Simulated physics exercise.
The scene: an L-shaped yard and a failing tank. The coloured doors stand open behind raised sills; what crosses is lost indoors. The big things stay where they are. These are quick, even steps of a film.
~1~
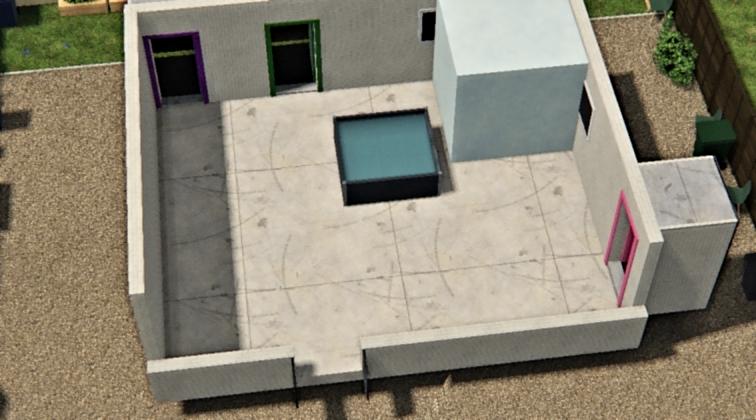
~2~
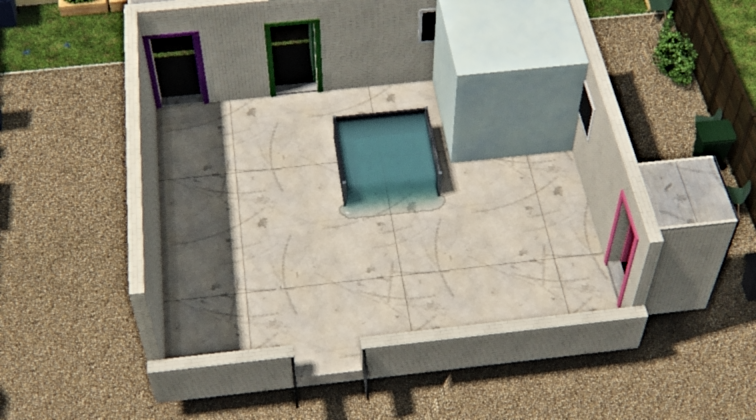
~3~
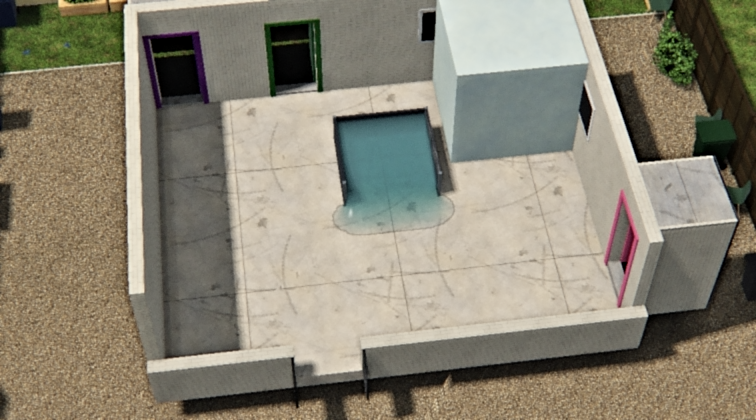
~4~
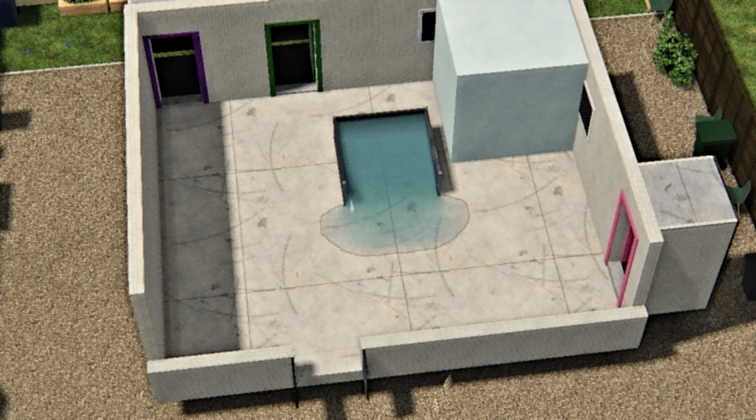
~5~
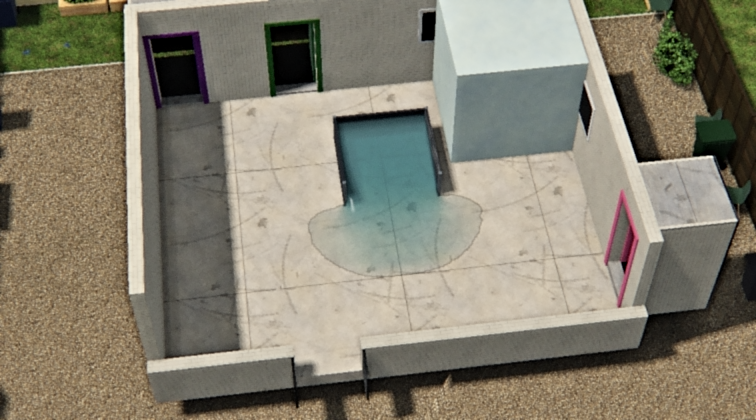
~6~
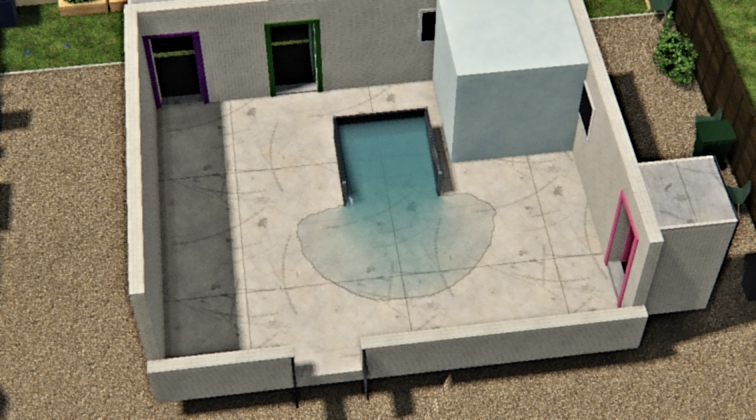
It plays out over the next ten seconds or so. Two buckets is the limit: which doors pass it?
In the end: The green door stays under that; the pink door stays under that; the purple door stays under that.
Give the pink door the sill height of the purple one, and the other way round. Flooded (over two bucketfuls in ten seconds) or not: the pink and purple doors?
One by one: The pink door lets more in, the purple door takes less.
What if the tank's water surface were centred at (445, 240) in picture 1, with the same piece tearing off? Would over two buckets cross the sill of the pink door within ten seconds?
My reading: Pink passes that mark.
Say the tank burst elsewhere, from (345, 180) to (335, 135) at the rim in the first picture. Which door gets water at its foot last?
It is the pink door.
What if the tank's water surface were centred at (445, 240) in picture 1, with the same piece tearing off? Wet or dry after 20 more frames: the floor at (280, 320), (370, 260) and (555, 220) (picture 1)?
In that order: Awash, not flooded, under water.
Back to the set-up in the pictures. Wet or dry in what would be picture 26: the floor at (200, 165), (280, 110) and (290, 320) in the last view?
In turn: Clear, no water, wet.
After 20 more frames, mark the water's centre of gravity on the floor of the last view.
Around (414, 283).
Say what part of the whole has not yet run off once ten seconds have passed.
Close to 84 %.
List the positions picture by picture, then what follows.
The water tank at (386, 148) is whole and still, in the first picture.
The front is at (342, 208), out from the gap at (392, 192), in the second picture.
Water pours out at (392, 193) and has run to (337, 220), in the third picture.
The front is at (337, 242), out from the gap at (392, 194), in the fourth picture.
The front is at (364, 272), out from the gap at (392, 194), in the fifth picture.
The front is at (380, 296), out from the gap at (392, 195), in the sixth picture.
A moment on, water covers 30 % of the floor; the green door not reached, the pink door not reached, the purple door not reached.
Next, water covers 40 % of the floor; the green door not reached, the pink door not reached, the purple door not reached.
Then, water covers 40 % of the floor; the green door not reached, the pink door wet at the sill, nothing in, the purple door not reached.
Later, water covers 60 % of the floor; the green door not reached, the pink door under two buckets in, the purple door not reached.
In the end, water covers 85 % of the floor; the green door not reached, the pink door under two buckets in, the purple door under two buckets in.
